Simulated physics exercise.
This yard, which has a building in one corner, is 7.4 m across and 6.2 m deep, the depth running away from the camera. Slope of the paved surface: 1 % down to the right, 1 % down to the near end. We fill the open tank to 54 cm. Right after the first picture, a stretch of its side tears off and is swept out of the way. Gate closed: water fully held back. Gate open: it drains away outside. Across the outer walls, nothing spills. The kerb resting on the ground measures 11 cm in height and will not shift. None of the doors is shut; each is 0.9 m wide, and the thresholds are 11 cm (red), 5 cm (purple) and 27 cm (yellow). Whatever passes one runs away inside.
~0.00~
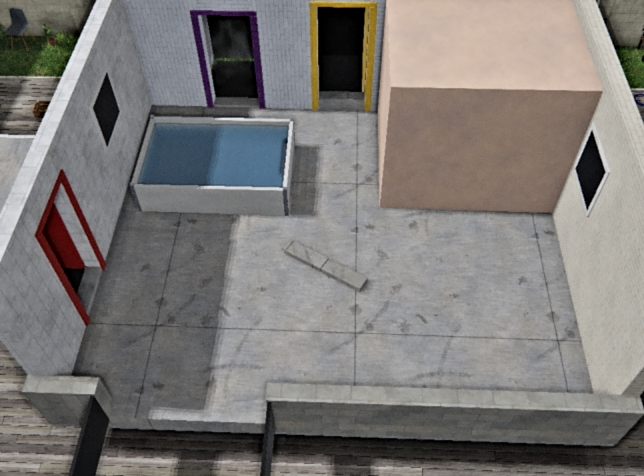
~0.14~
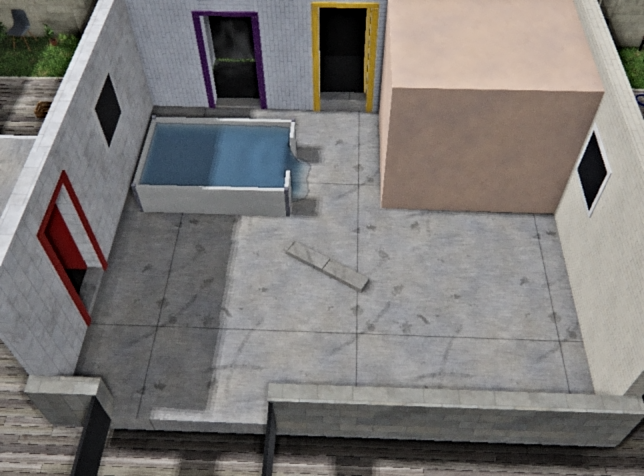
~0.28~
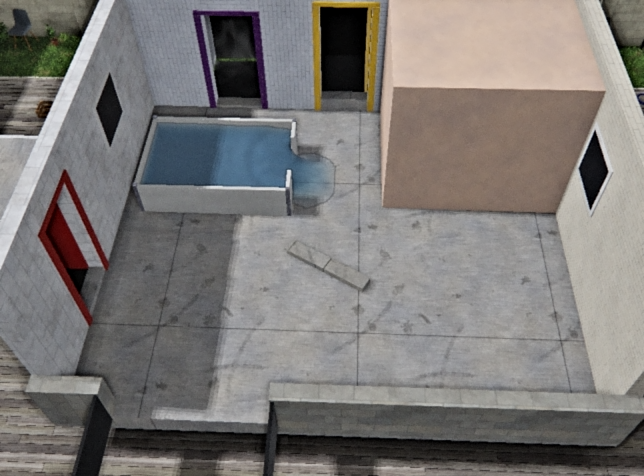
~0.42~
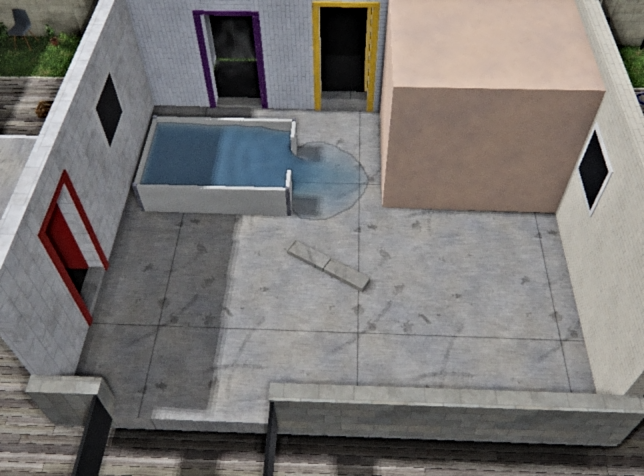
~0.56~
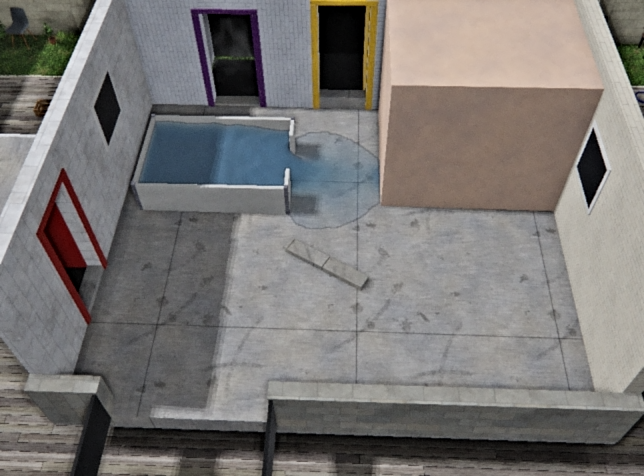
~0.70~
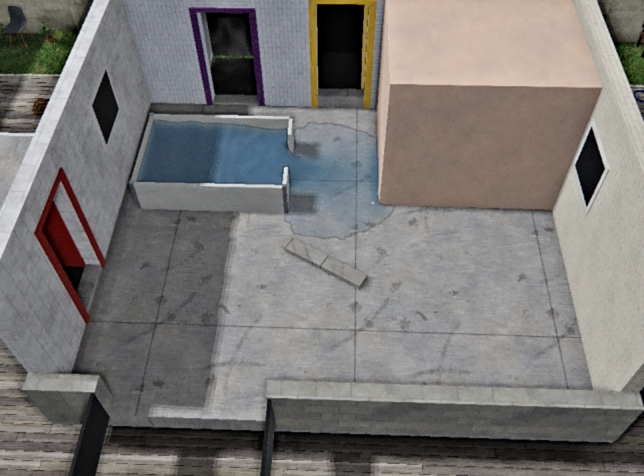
A walled yard with a big tan block in one corner held a tank of still water until part of its right side opened, and water poured out, spreading across the paving to the block.
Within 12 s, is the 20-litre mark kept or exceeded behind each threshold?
Red door: Kept, purple door: Exceeded, yellow door: Kept.
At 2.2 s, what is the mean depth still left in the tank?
Mean depth: Some 34 cm.
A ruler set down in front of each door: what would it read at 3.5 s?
Red 0 cm, purple 4 cm, yellow 19 cm.
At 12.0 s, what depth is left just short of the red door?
The depth comes to around 1.0 centimetres.
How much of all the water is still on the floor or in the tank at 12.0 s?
I'd say close to 94 percent is still there.
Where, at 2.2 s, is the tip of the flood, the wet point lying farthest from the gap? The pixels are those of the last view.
Point: Roughly (518, 322).
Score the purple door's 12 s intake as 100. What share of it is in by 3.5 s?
0 percent or so by then.
After 1.4 s water covers 15 % of the floor and is deepest (32 cm) near (373, 177); red door not reached, purple door not reached, yellow door 5 cm at the sill, 0 L in.
After 2.2 s water covers 30 % of the floor and is deepest (33 cm) near (373, 184); red door not reached, purple door not reached, yellow door 22 cm at the sill, 0 L in.
After 3.5 s water covers 50 % of the floor and is deepest (24 cm) near (372, 115); red door not reached, purple door 4 cm at the sill, 0 L in, yellow door 19 cm at the sill, 1 L in.
After 7.0 s water covers 70 % of the floor and is deepest (16 cm) near (240, 124); red door 2 cm at the sill, 0 L in, purple door 10 cm at the sill, 12 L in, yellow door 12 cm at the sill, 2 L in.
After 12.0 s water covers 85 % of the floor and is deepest (12 cm) near (599, 416); red door 1 cm at the sill, 0 L in, purple door 7 cm at the sill, 80 L in, yellow door 9 cm at the sill, 2 L in.
